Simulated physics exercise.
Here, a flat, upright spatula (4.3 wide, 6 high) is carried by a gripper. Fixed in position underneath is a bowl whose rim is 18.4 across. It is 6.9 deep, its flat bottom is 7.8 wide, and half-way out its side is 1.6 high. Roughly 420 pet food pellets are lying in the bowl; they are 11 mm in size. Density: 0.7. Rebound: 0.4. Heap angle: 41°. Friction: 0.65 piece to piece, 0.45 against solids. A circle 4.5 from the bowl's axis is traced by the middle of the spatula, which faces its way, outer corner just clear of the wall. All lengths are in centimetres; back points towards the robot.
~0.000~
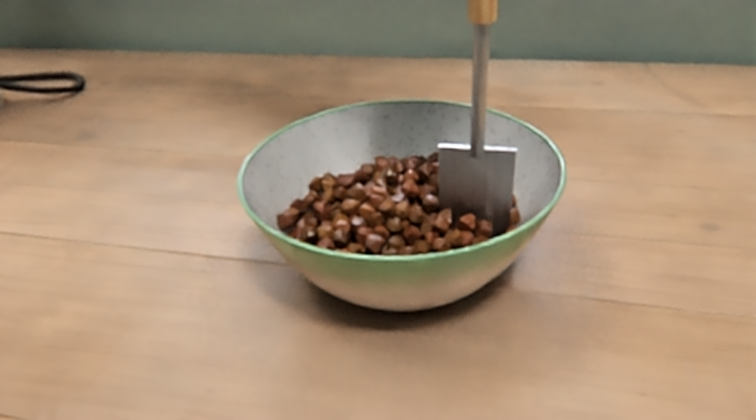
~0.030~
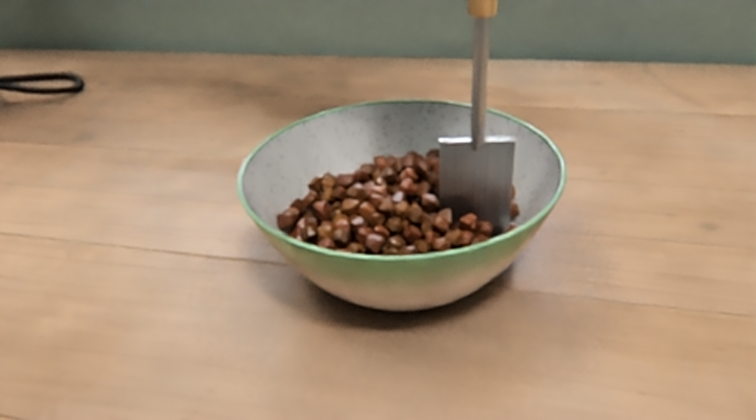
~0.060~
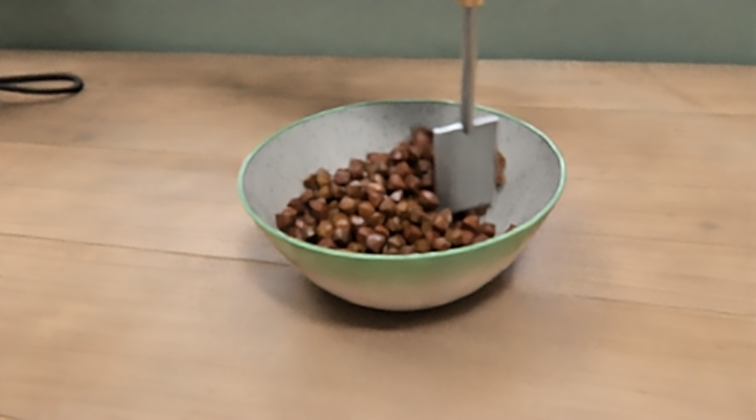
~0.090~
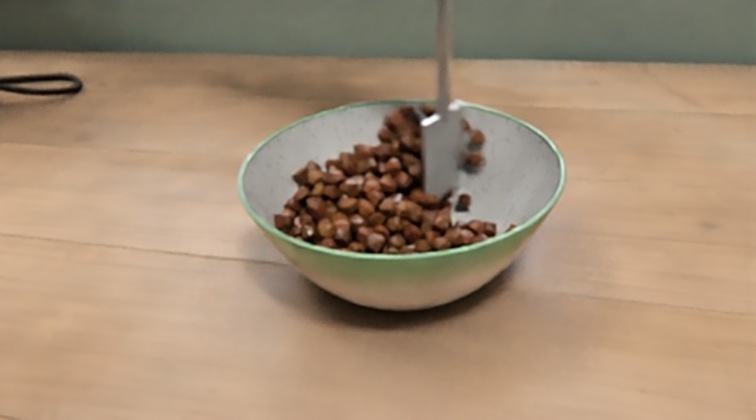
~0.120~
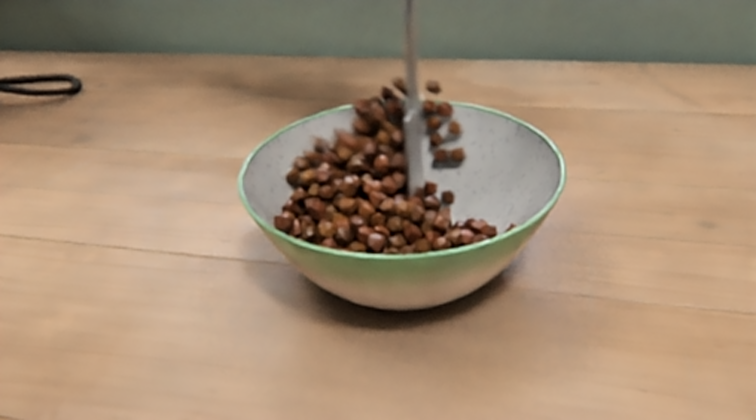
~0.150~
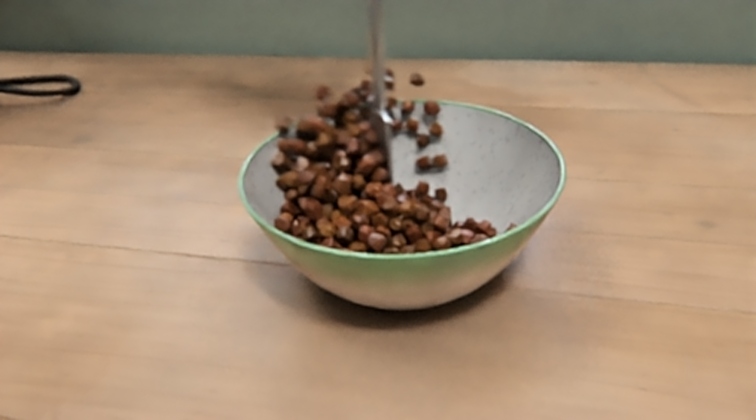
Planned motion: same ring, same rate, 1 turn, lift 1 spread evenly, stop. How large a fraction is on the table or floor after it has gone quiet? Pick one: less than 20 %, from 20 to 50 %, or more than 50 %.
From 20 to 50 %.
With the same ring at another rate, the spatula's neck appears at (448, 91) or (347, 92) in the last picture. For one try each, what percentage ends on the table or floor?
Roughly 10 per cent on the first try and 30 per cent on the second.
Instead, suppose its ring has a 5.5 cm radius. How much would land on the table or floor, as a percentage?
Then about 5 per cent.
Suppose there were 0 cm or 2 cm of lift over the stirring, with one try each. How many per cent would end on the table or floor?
Near 25 in a hundred, then 20 in a hundred.
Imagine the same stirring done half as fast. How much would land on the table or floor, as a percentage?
Estimated share: About 10 per cent.
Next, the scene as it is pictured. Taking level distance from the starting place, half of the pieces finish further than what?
Distance: Close to 9 cm.
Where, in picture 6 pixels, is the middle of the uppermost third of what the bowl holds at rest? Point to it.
The centre sits around (454, 182) in the last picture.
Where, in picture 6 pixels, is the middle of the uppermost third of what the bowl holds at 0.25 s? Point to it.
Centre estimate: Approx. (316, 208) px.
After 0.25 s, 207° round, highest piece 10 above the table; 390 in the bowl, 2 on the table or floor, 30 in flight or on the tool.
After 0.35 s, 297° round, highest piece 11 above the table; 352 in the bowl, 31 on the table or floor, 39 in flight or on the tool.
After 0.60 s, 0° round, highest piece 7 above the table; 305 in the bowl, 116 on the table or floor, 1 in flight or on the tool.
After 1.30 s, 0° round, highest piece 7 above the table; 305 in the bowl, 117 on the table or floor.
In the end, 305 in the bowl, 117 on the table or floor. That is 28 % on the table or floor.
